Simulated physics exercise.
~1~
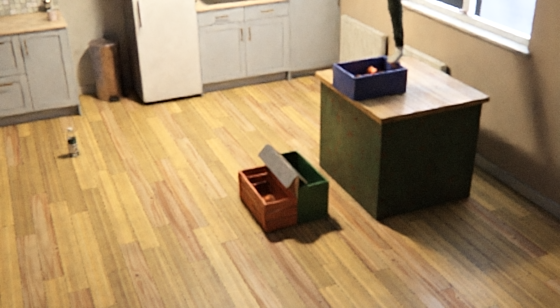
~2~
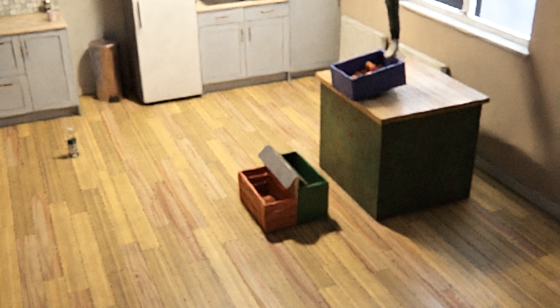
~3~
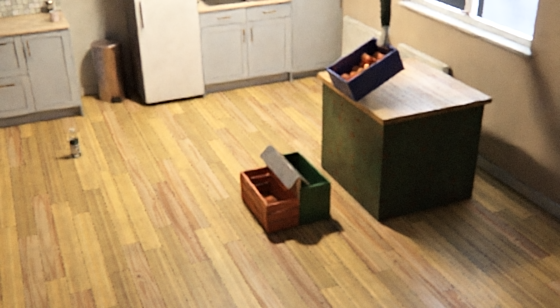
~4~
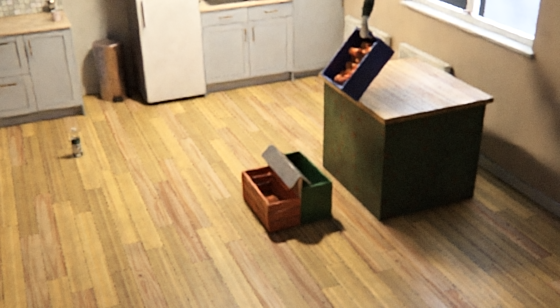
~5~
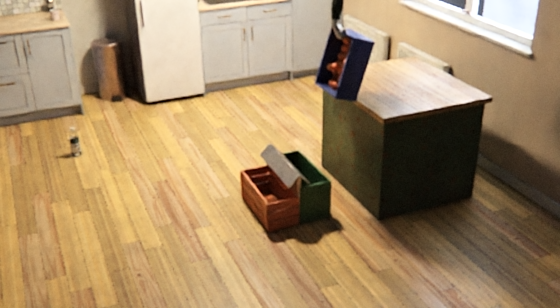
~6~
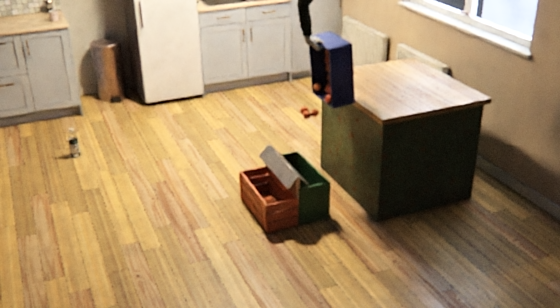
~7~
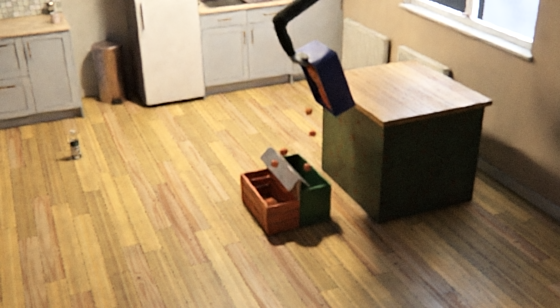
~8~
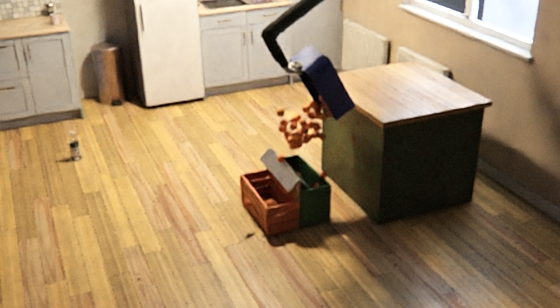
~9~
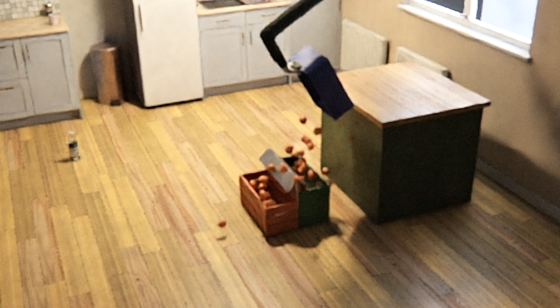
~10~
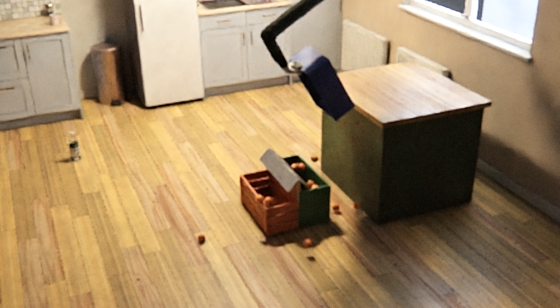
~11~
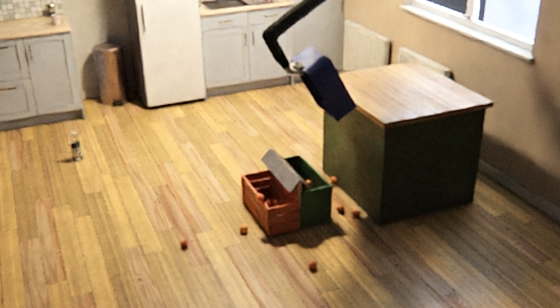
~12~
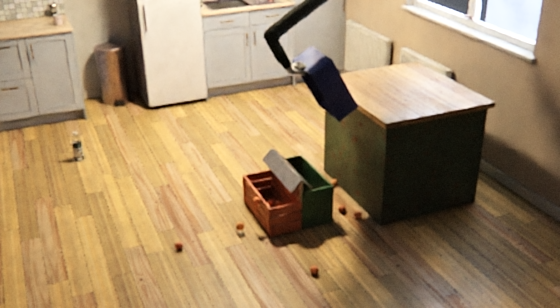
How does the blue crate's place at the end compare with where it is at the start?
At the start the blue crate sits level on top of the bench, but by the end it has moved to the left and is held tipped over in the air by the bench's left edge.
At the start, a blue crate of small reddish-orange pieces sits on a wooden-topped bench in a kitchen, with a green trough and an orange box on the floor to the left. A dark mechanical arm lifts the crate and tilts it steadily over the bench's left edge. A few pieces drop first, then a thick cluster tumbles down onto the grey splitter between the two containers. Pieces land in both, while others bounce and roll across the floor. Finally the crate hangs still, tipped past upright, with several strays lying on the floorboards.
